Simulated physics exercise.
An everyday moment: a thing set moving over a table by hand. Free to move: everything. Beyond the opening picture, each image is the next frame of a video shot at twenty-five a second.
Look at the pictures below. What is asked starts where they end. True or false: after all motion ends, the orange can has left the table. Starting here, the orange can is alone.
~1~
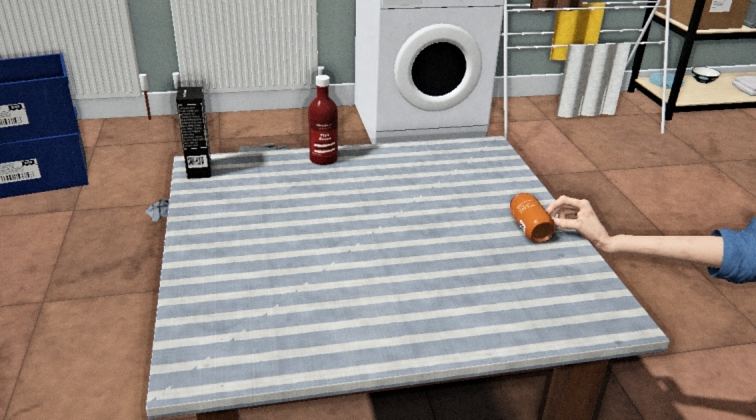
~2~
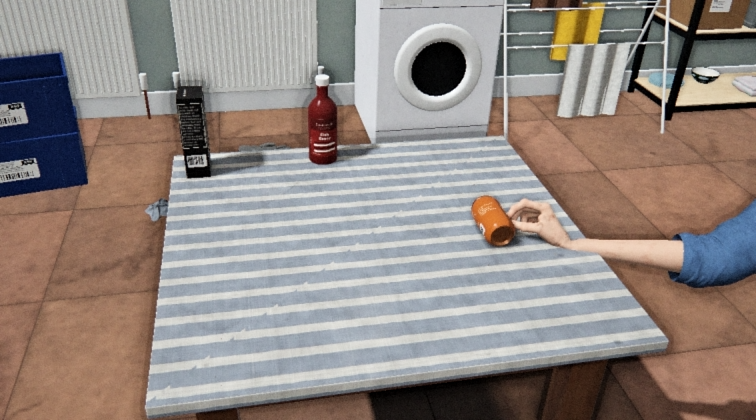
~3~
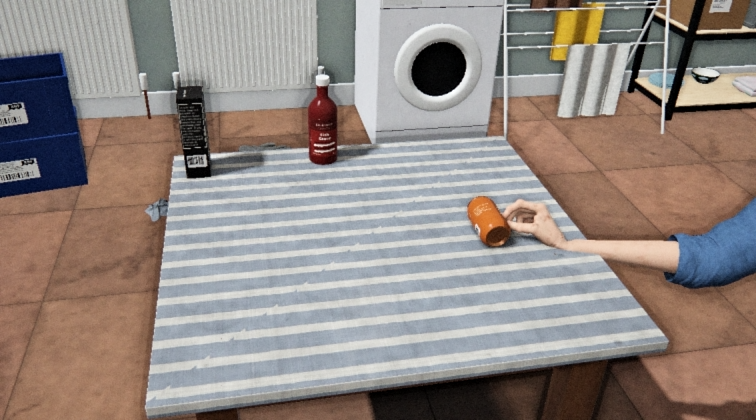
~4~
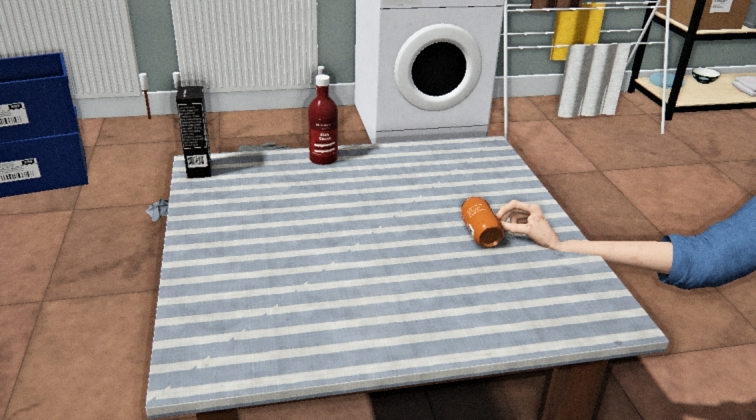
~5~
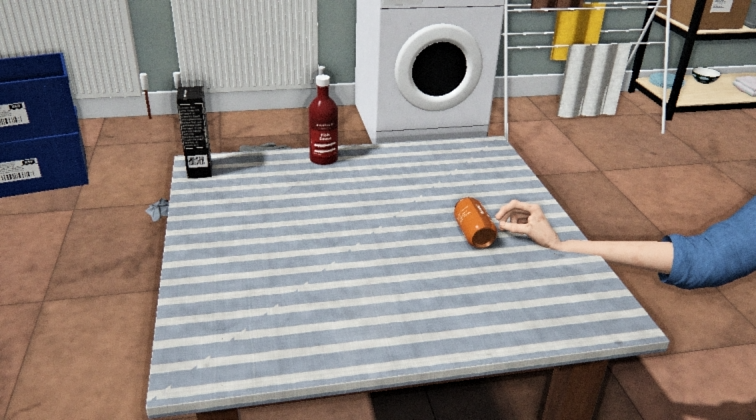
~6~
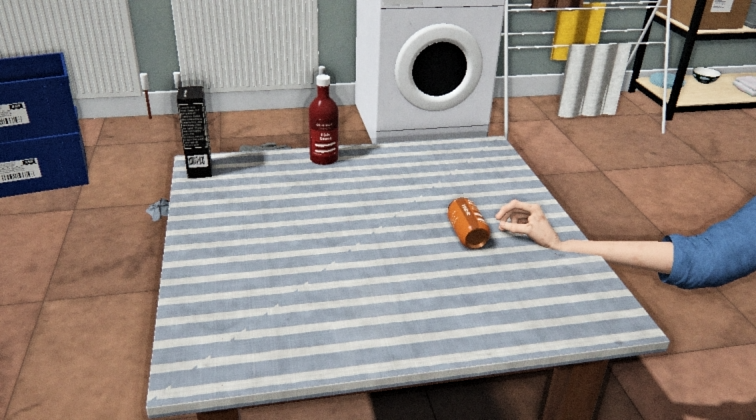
False.
Then, 0.10 s after the last picture, orange can rolled about its own width near (452, 224).
Then, 0.30 s after the last picture, orange can rolled well along near (426, 227).
Then, 0.40 s after the last picture, orange can rolled well along near (416, 228).
Then, 0.70 s after the last picture, orange can rolled well along near (398, 229).
At rest, moved from the start, orange can. Seen from the same camera at the end, orange can near (396, 229).
